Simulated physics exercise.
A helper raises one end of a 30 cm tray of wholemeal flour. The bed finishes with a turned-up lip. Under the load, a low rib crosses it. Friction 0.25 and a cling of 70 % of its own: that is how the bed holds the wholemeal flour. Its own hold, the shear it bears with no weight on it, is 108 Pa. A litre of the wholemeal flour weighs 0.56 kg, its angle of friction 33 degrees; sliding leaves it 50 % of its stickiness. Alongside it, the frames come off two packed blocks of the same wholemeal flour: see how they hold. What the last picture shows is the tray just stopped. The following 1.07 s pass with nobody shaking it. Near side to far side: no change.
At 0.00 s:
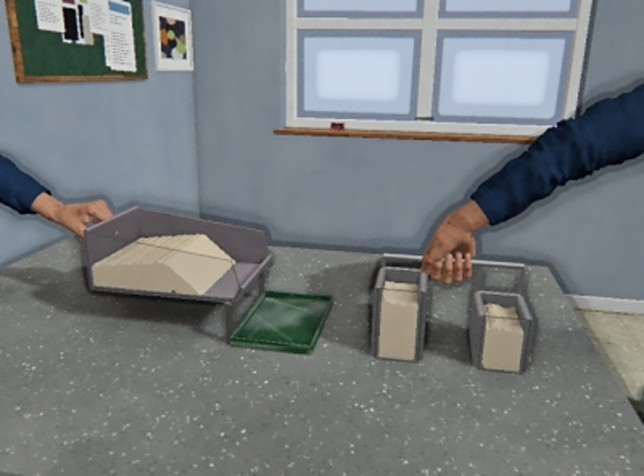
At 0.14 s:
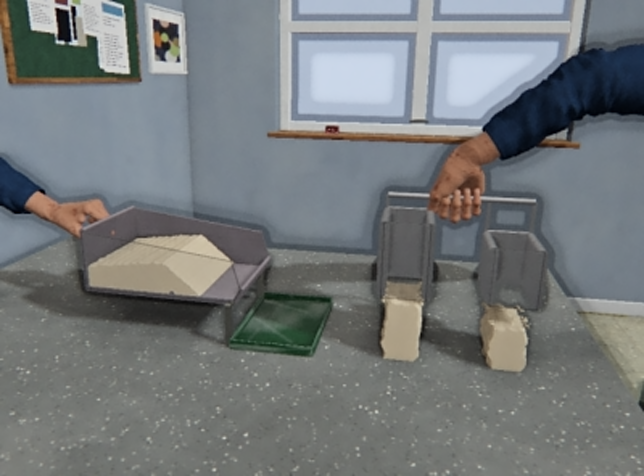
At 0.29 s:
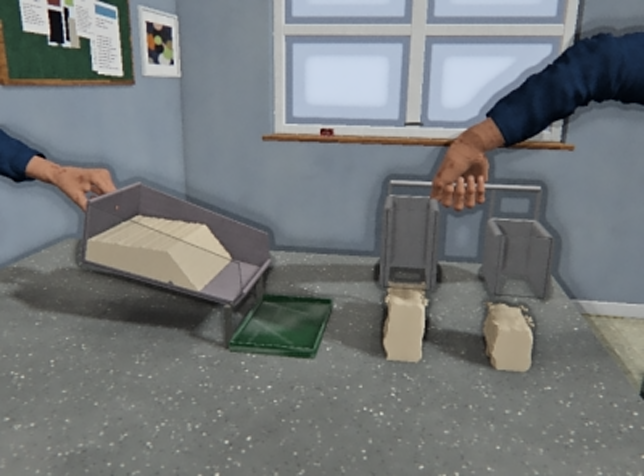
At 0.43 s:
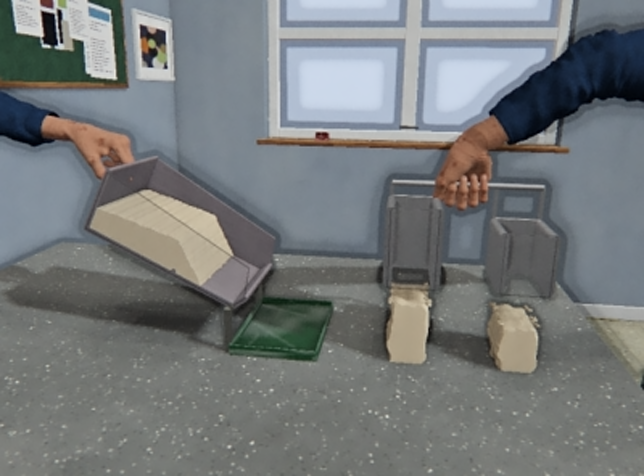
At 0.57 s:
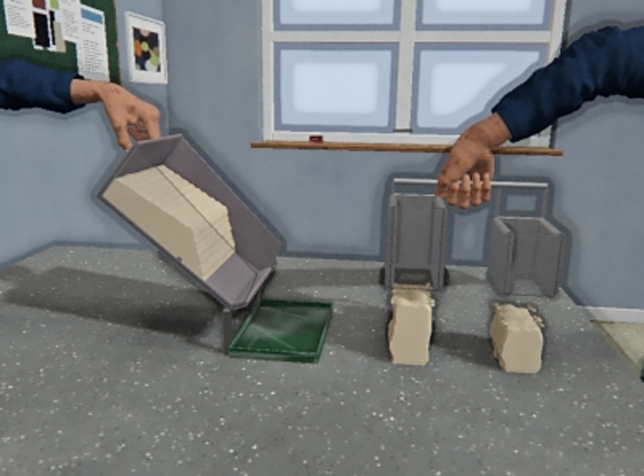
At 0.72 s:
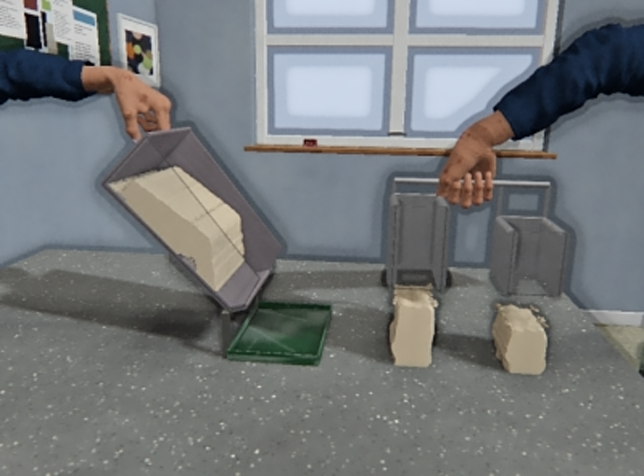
A hand on the right lifted a pair of grey molds off two pale blocks, while another hand raised the left end of a grey tray steeply, and the pale heap inside slid slightly downward.
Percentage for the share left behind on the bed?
Near 60 %.
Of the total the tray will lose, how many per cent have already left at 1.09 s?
60 %.
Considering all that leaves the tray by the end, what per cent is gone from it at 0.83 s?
Near 0 in a hundred.
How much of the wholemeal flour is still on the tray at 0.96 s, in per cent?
Close to 85 percent.
By 0.83 s, the tilt is 45 degrees and 100 % is on the bed.
By 0.96 s, the tilt is 45 degrees and 85 % is on the bed.
By 1.09 s, the tilt is 45 degrees and 76 % is on the bed.
By 1.22 s, the tilt is 45 degrees and 73 % is on the bed.
By 1.75 s, at the end, the tilt is 45 degrees and 60 % is on the bed.
